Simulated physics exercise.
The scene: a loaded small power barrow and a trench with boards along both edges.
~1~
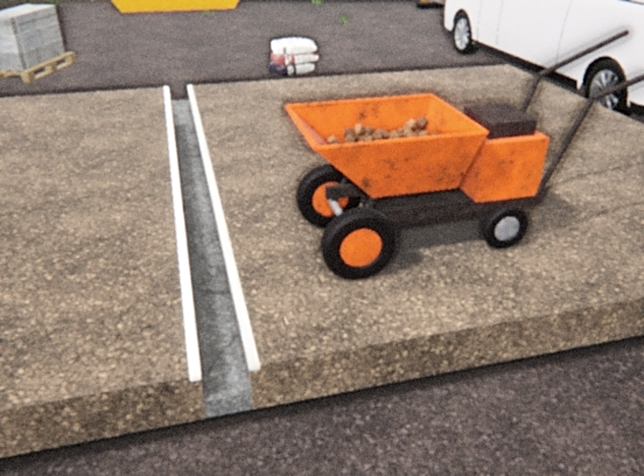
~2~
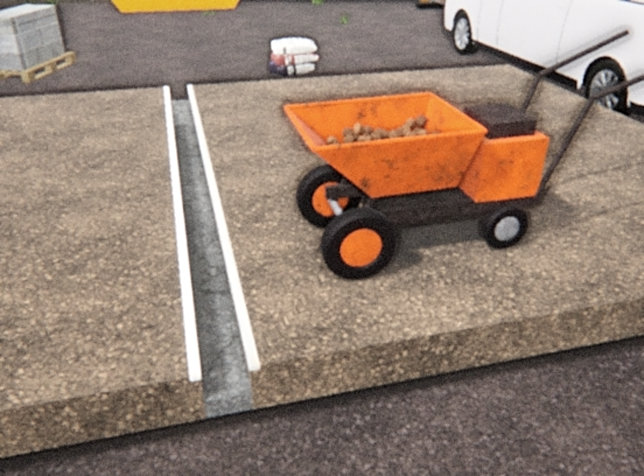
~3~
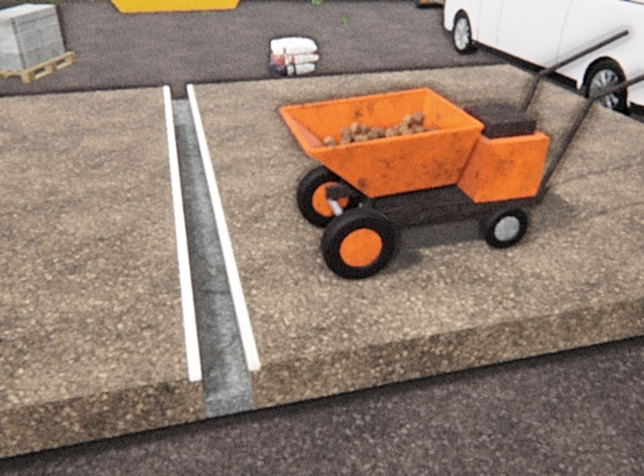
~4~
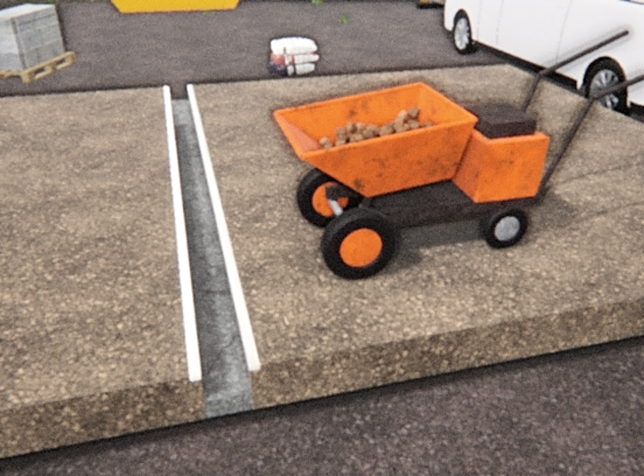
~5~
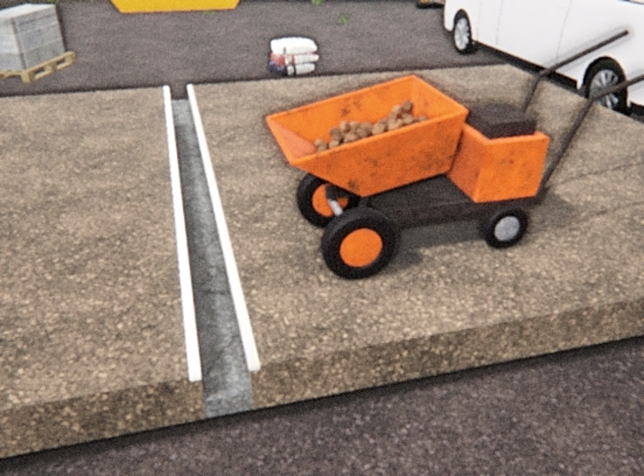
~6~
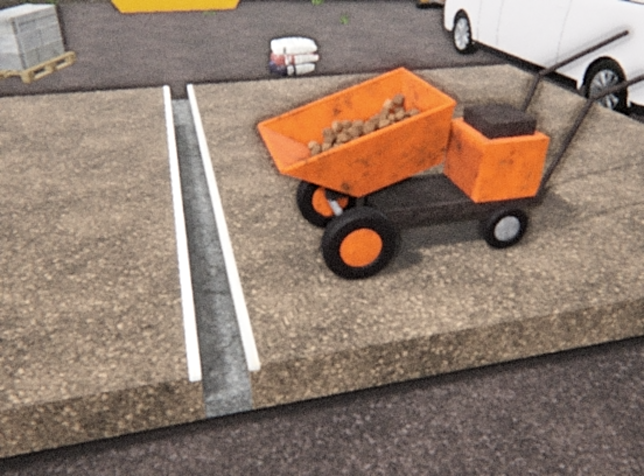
In the video, a small orange power barrow loaded with brown clods stands to the right of a narrow trench edged with white boards. Its skip starts level, then gradually tilts forward to the left while the wheels stay still.
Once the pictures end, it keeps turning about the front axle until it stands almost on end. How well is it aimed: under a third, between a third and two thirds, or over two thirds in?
The trench takes over two thirds.
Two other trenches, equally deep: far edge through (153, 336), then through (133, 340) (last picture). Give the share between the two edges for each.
Near 100 % and 100 %.
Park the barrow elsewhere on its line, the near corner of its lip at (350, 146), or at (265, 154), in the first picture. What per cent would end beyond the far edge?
In turn 0 and 80 in a hundred.
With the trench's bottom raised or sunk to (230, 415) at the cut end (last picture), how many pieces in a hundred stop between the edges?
About 90 per cent.
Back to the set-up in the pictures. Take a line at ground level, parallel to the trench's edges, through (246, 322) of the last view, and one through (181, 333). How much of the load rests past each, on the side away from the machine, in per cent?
The first gives 90 %, the second 10 %.
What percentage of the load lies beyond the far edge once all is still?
Near 10 %.
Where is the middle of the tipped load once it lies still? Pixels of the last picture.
Near (208, 272).
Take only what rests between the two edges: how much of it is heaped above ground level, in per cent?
Roughly 25 in a hundred.
Just after the last frame, skip tipped steeply; every one in the skip.
A moment on, skip tipped steeply; almost all in the skip; just a few short of the trench; about a tenth in or heaped over the trench.
Further on, skip tipped right over; about a tenth in the skip; about a tenth short of the trench; the larger part in or heaped over the trench; about a tenth beyond it.
When it is over, skip tipped right over; just a few in the skip; about a tenth short of the trench; the larger part in or heaped over the trench; about a tenth beyond it.
